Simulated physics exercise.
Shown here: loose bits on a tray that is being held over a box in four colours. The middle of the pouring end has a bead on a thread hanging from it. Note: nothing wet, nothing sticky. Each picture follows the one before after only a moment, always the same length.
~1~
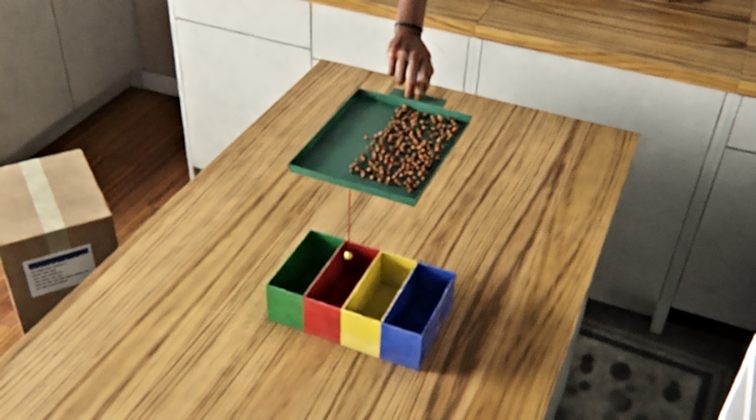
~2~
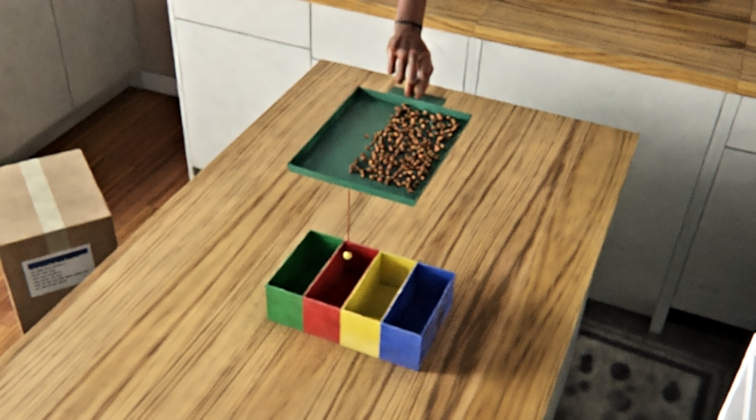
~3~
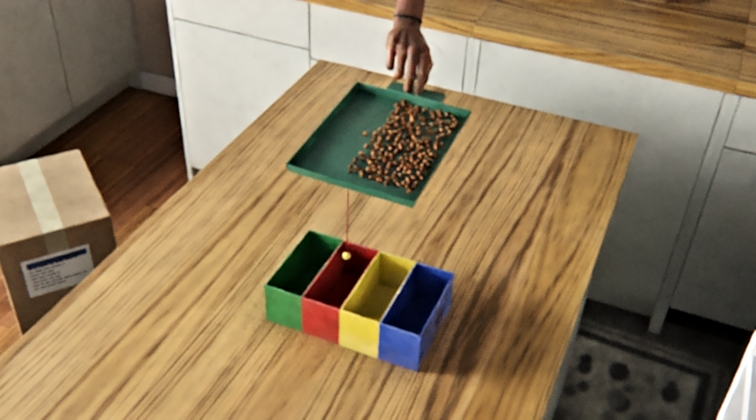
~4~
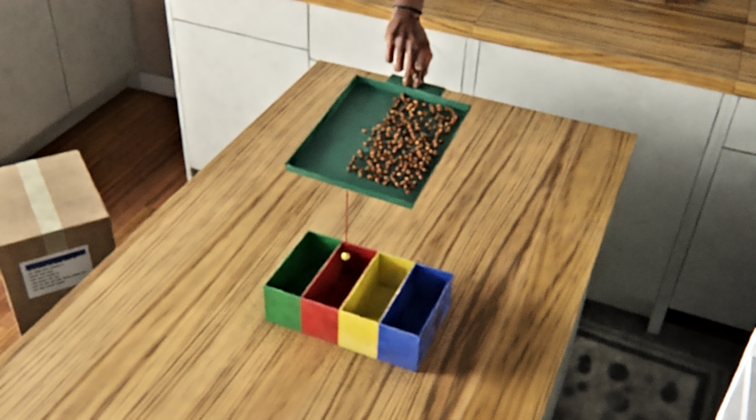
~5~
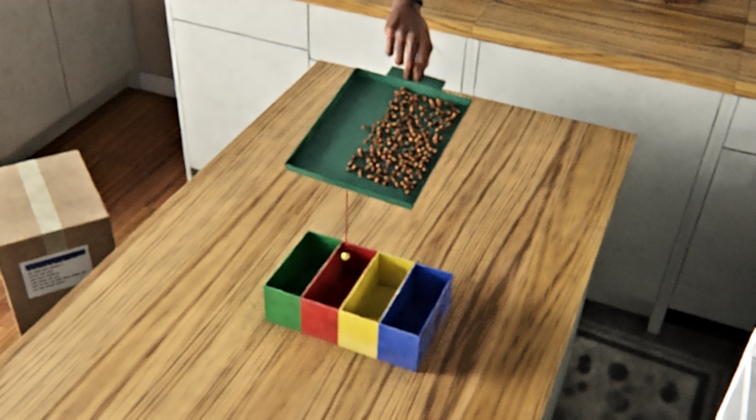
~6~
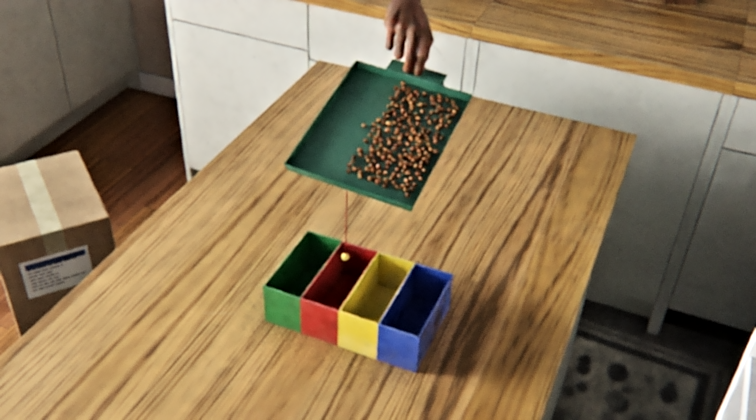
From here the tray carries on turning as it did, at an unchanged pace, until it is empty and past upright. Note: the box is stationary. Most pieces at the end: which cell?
Yellow.
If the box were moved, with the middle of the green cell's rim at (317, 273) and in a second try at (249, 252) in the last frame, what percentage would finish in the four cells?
Try 1: Some 100 %; try 2: Some 30 %.
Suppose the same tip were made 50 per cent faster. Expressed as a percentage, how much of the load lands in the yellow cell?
Around 50 percent.
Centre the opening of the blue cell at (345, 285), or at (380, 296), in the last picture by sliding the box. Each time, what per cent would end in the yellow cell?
Some 0 percent in the first case, 10 percent in the second.
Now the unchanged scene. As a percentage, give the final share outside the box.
Close to 0 in a hundred.
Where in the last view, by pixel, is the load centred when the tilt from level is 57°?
In the last view, the load is centred close to (395, 184).
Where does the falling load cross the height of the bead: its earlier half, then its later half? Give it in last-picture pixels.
I'd say close to (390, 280) at first and close to (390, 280) later on.
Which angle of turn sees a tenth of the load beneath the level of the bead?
Tilt: Around 75 degrees.
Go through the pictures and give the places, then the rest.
Corners of the pouring end at (290, 163) and (415, 198), level; middle of the load at (403, 148), cereal balls; bead on its thread at (348, 255); green cell at (285, 305); red cell at (322, 317); yellow cell at (361, 330); blue cell at (400, 344), in the first frame.
Corners of the pouring end at (290, 163) and (414, 199), level; middle of the load at (402, 147), in the second frame.
Corners of the pouring end at (289, 163) and (413, 200), tipped barely, lowest at the right corner; middle of the load at (401, 145), in the third frame.
Corners of the pouring end at (287, 163) and (412, 202), tipped a little, lowest at the right corner; middle of the load at (400, 143), in the fourth frame.
Corners of the pouring end at (287, 163) and (412, 203), tipped a little, lowest at the right corner; middle of the load at (400, 140), in the fifth frame.
Corners of the pouring end at (287, 163) and (411, 205), tipped a little, lowest at the right corner; middle of the load at (400, 139); green cell at (282, 306); red cell at (320, 319); yellow cell at (358, 332); blue cell at (398, 345), in the sixth frame.
Soon, tray tipped steeply; nearly all on the tray; a stray few in the blue cell; a stray few in the yellow cell; a stray few falling or outside the box.
A while on, tray tipped right over; a small part on the tray; about half in the yellow cell; about a quarter in the blue cell; a small part in the red cell; a small part falling or outside the box.
Towards the end, tray tipped past a quarter turn; about half in the yellow cell; about a third in the blue cell; a small part in the red cell; a stray few falling or outside the box.
Finally, tray tipped past a quarter turn; about half in the yellow cell; about a third in the blue cell; a small part in the red cell; none in the green cell; a stray few outside the box.
